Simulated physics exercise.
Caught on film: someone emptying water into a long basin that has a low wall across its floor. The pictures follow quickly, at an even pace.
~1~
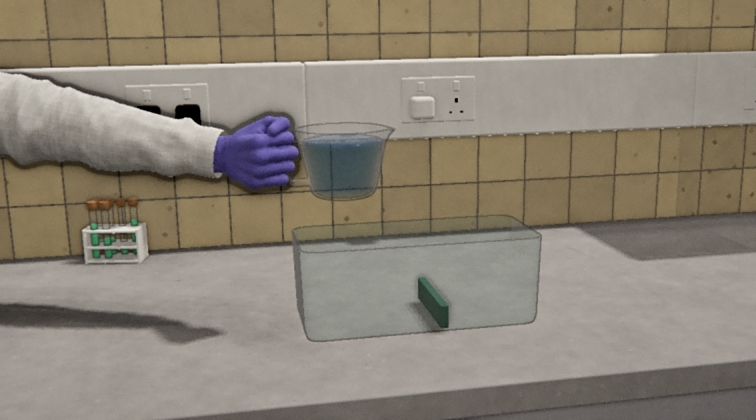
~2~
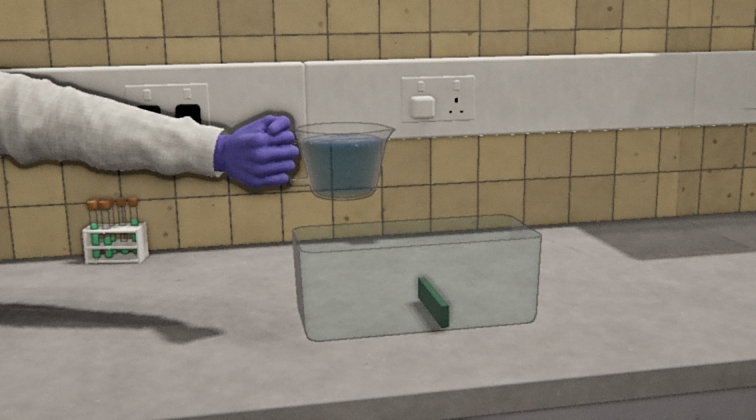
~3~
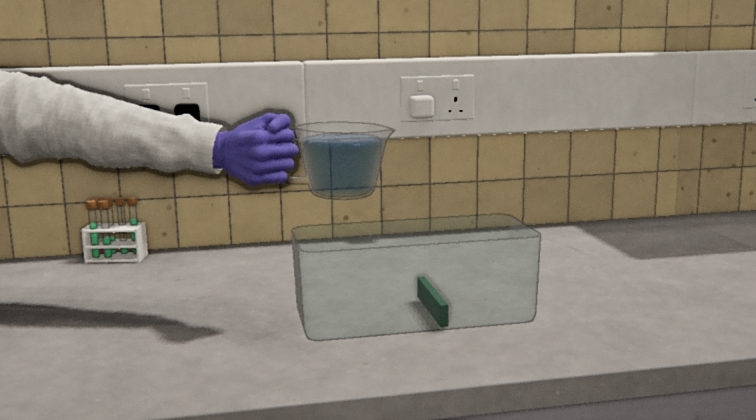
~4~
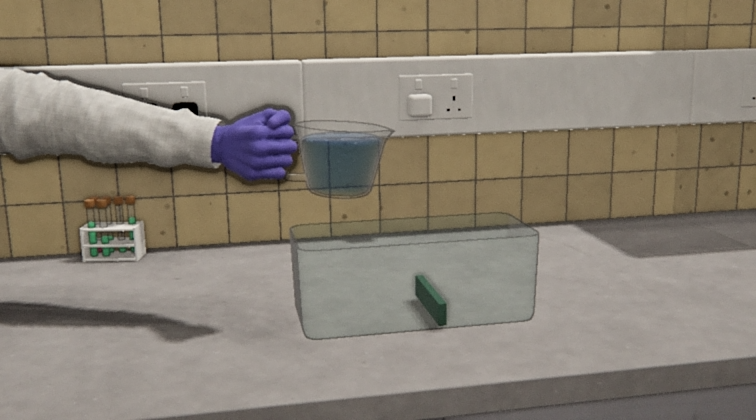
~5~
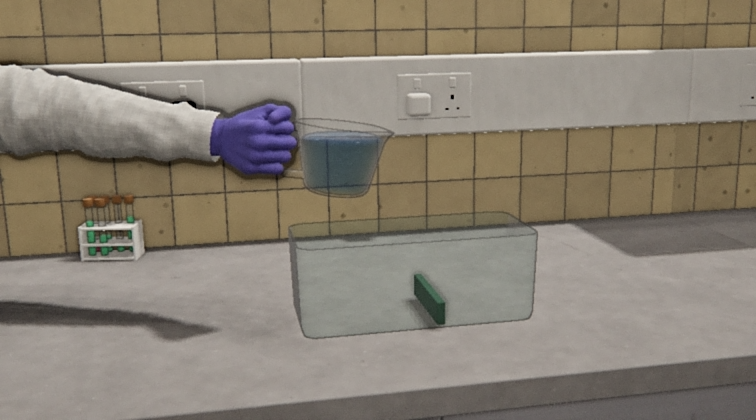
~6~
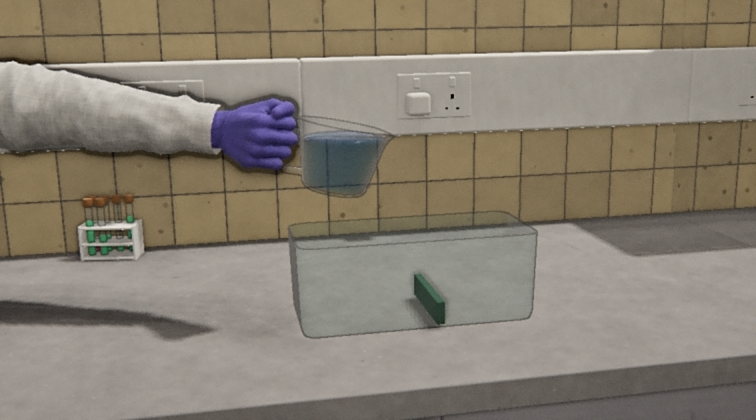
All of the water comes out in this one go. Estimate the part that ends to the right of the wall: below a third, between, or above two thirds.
It comes to between a third and two thirds.
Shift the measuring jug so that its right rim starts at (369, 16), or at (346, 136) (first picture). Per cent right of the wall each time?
About 50 and 10 per cent.
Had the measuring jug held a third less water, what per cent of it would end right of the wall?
It comes to 30 per cent or so.
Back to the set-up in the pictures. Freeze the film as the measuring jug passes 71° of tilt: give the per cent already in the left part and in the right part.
The left part 5 per cent, the right part 15.
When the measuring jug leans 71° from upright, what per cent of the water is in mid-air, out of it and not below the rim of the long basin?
Roughly 25 in a hundred.
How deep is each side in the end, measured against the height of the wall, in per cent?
Left: 30 %. Right: 50 %.
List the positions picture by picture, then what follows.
In the first frame, it leans 0°; its right rim is at (395, 128); the water meets the walls at (300, 141) and (383, 137); the long basin's rim runs from (296, 241) to (526, 227); the wall's top is at (432, 292).
In the second frame, it leans 0°; its right rim is at (395, 128); the water meets the walls at (300, 141) and (384, 137).
In the third frame, it leans 2°; its right rim is at (395, 128); the water meets the walls at (301, 139) and (383, 137).
In the fourth frame, it leans 4°; its right rim is at (395, 129); the water meets the walls at (300, 138) and (382, 136).
In the fifth frame, it leans 7°; its right rim is at (395, 131); the water meets the walls at (300, 138) and (383, 136).
In the sixth frame, it leans 11°; its right rim is at (396, 135); the water meets the walls at (301, 137) and (386, 136).
A moment on, the measuring jug is tipped part way and 58 per cent is still to pour, 3 is left of the wall and 15 right of it.
Next, the measuring jug is tipped right over and 5 per cent is still to pour, 39 is left of the wall and 52 right of it.
Then the measuring jug is tipped right over and 0 per cent is still to pour, 47 is left of the wall and 53 right of it.
Later the measuring jug is tipped right over and 0 per cent is still to pour, 47 is left of the wall and 53 right of it.
Finally, 47 per cent lies left of the wall, 53 right of it and 0 outside.
